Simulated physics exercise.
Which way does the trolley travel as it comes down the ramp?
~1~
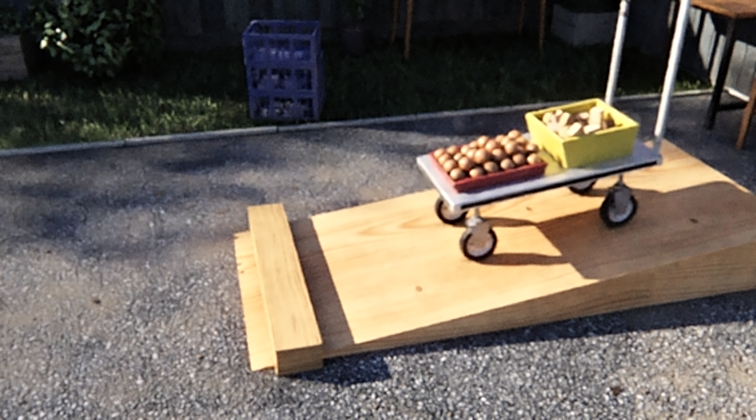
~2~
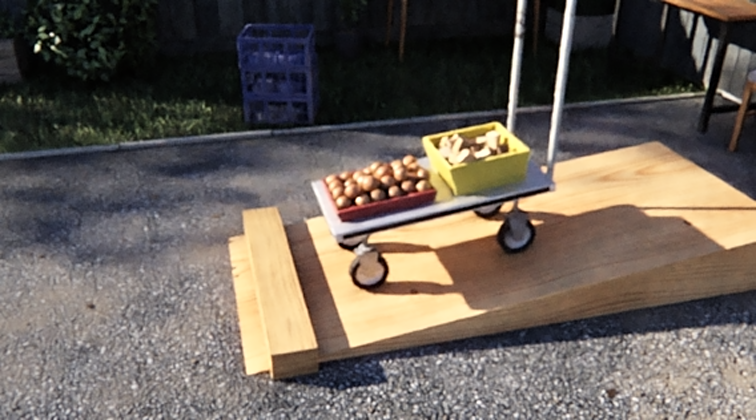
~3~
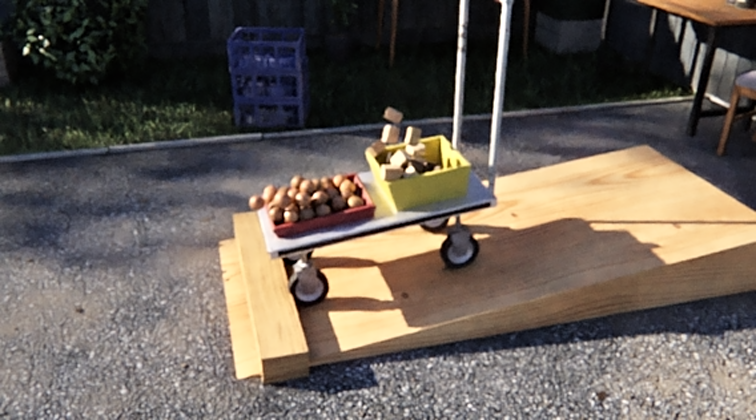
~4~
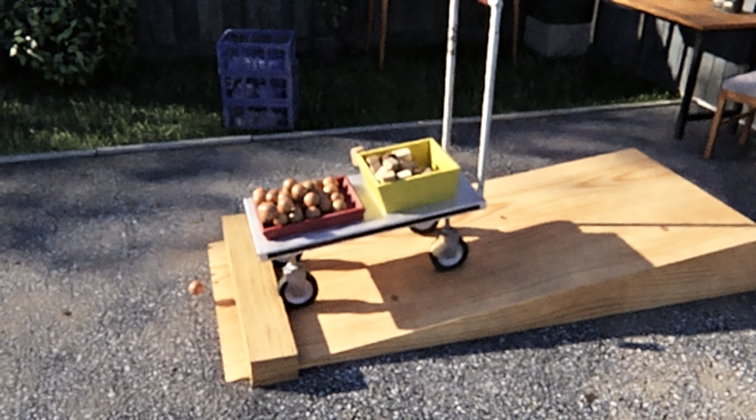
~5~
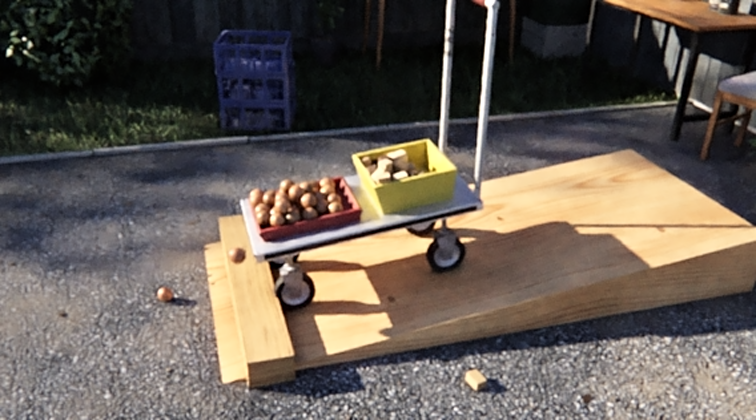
The trolley moves to the left, toward the wooden beam at the foot of the ramp.
